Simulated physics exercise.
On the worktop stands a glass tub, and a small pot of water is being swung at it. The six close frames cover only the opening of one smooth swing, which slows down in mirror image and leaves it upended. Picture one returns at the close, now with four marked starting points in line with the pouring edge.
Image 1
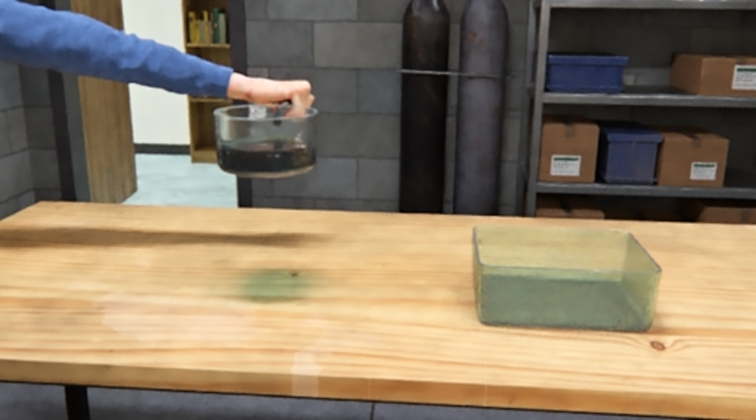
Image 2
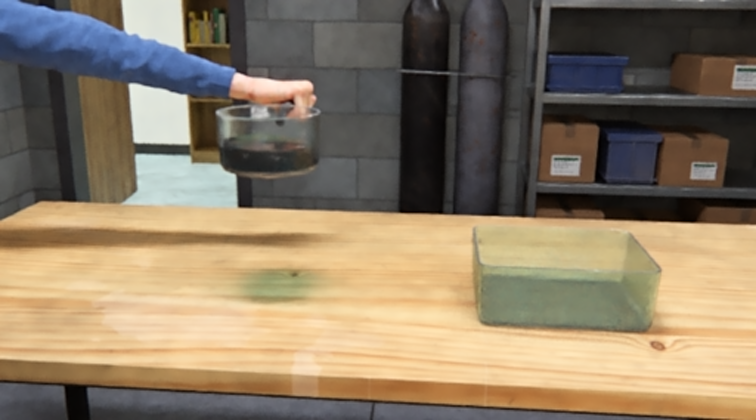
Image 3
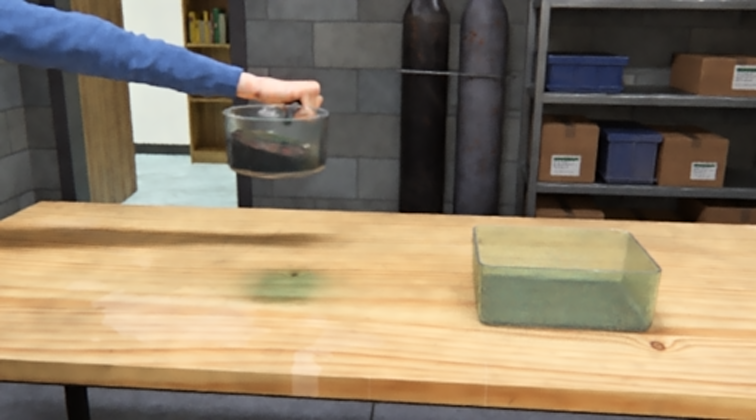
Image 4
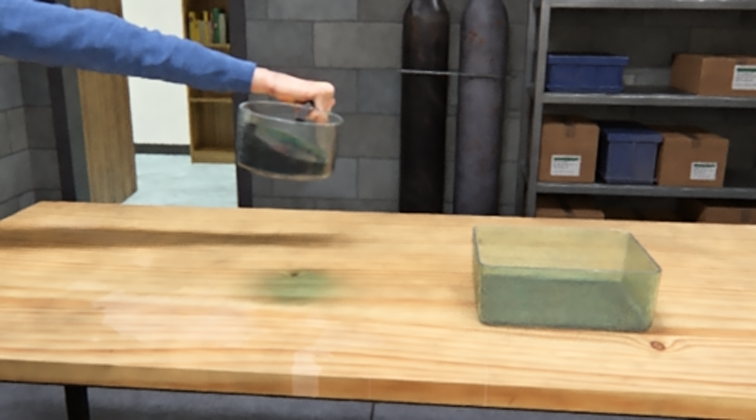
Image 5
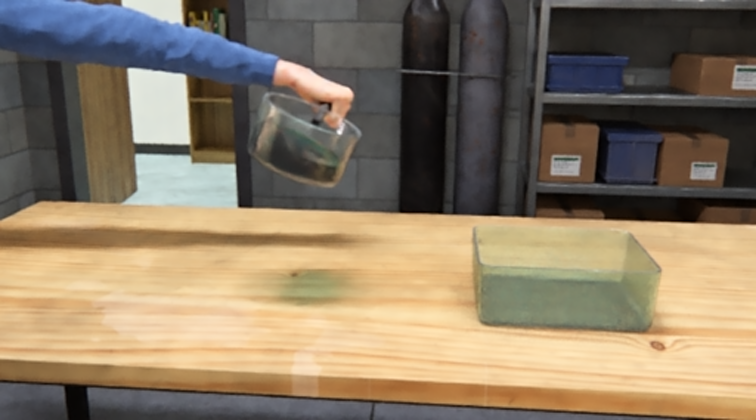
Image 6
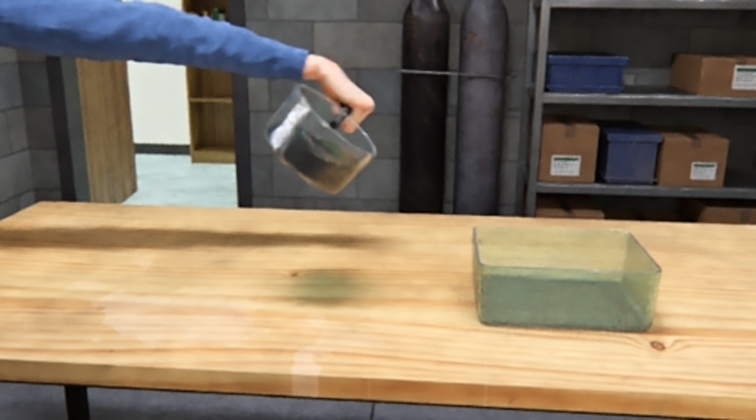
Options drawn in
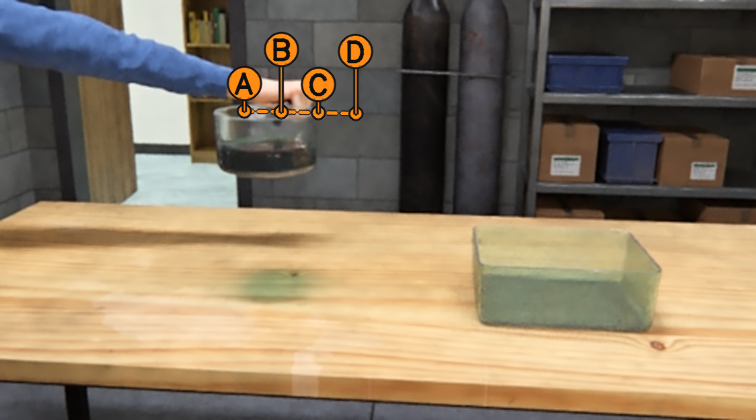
At first, a hand in a blue sleeve holds a small clear pot of dark-looking water upright above a wooden worktop, left of a glass tub. The arm then moves the pot slightly rightward and tilts it to the right, more and more steeply, while the water shifts inside and the tub stays still.
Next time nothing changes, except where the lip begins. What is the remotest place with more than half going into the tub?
The answer is place D.
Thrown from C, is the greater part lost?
Yes, it does.
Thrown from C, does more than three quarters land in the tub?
No.
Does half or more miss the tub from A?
Yes.
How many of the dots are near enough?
One of them.
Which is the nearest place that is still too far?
That would be C.
On the marked copy, A at (244, 111); B at (281, 111); C at (318, 112); D at (355, 113).
With A, about 0 % lands in the tub, 100 % falls short.
With B, about 0 % lands in the tub, 98 % falls short.
With C, about 22 % lands in the tub, 73 % falls short and 5 % goes beside or beyond.
With D, about 67 % lands in the tub, 15 % falls short and 17 % goes beside or beyond.
